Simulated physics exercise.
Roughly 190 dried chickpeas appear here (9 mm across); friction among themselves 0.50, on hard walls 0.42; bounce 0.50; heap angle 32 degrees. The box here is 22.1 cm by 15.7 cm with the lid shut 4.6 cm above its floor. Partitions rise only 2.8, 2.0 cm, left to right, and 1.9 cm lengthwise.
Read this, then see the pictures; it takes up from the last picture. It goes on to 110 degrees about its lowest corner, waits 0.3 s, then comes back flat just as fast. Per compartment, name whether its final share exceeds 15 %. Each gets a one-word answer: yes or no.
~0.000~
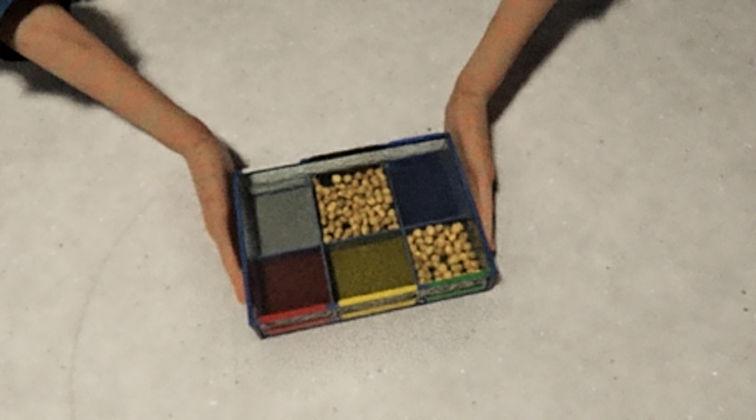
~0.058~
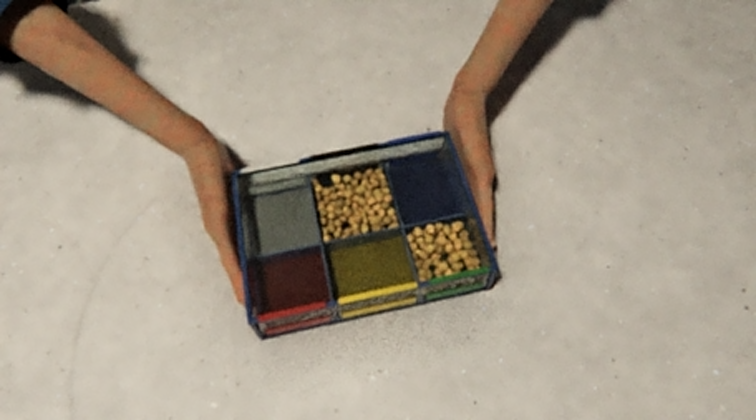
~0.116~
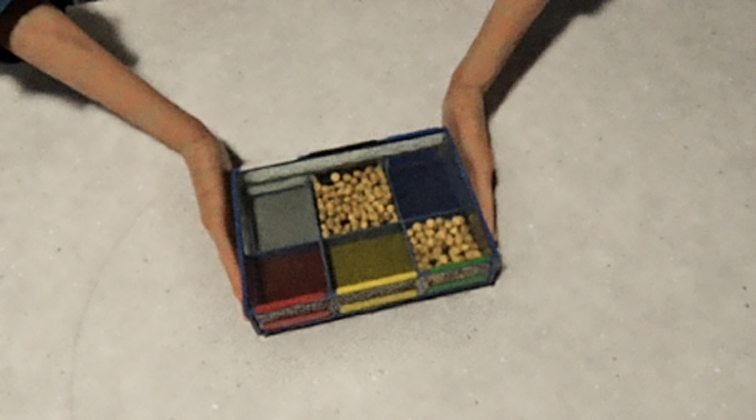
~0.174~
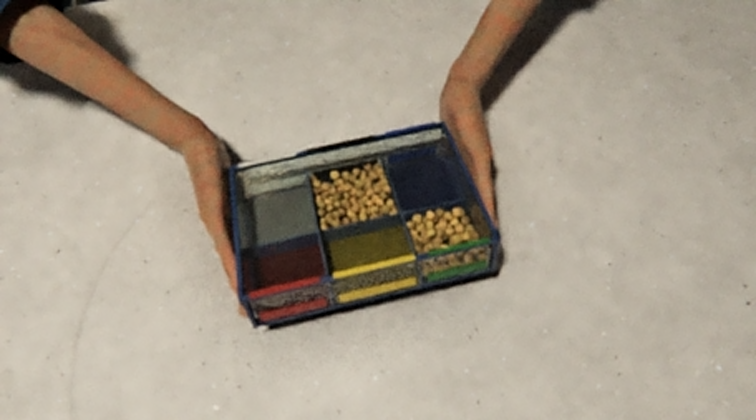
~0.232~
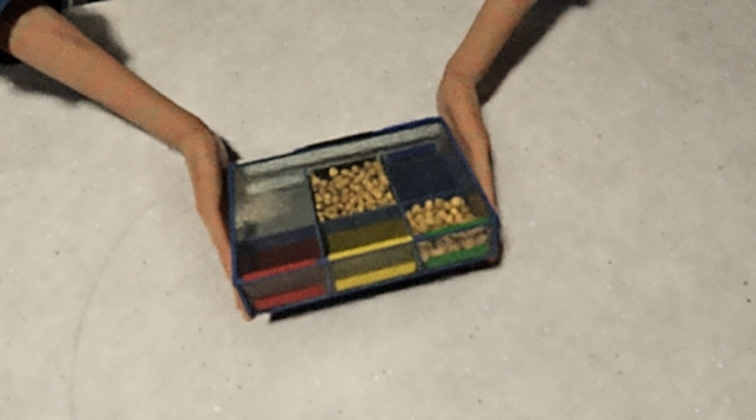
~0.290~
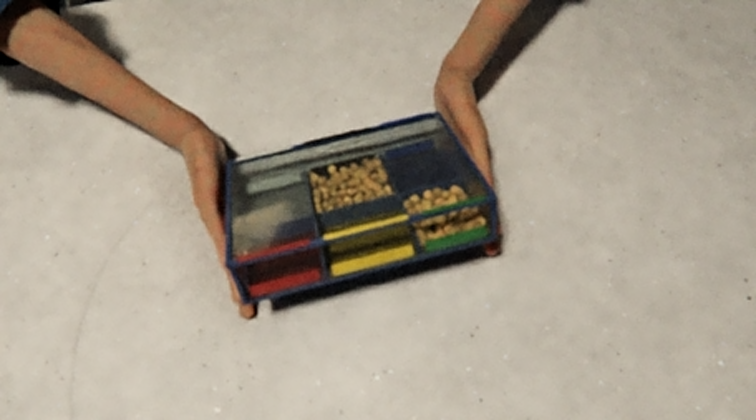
My answers are red no, blue yes, green no, yellow no, white no, black yes.
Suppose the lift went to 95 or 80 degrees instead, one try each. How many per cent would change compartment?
Roughly 40 percent for the first try and 20 percent for the second.
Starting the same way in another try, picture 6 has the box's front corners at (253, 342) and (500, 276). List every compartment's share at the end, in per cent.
So it works out as red at 25 percent, blue at 0 percent, green at 30 percent, yellow at 45 percent, white at 0 percent and black at 0 percent.
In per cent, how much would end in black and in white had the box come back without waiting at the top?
Final amounts, black 65% and white 0%.
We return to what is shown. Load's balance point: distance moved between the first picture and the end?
About 5.0 cm.
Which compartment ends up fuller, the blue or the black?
The black one.
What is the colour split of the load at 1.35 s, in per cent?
Red 0 %, blue 35 %, green 0 %, yellow 0 %, white 0 %, black 65 %.
Then, at 1.35 s, tilt 110 degrees; blue 35 %, black 65 %.
After 2.06 s, tilt 55 degrees; blue 35 %, black 65 %.
Then, at 2.80 s, tilt 0 degrees; blue 35 %, black 60 %.
At rest (3.3 s), red 0 %, blue 35 %, green 0 %, yellow 0 %, white 0 %, black 60 %.
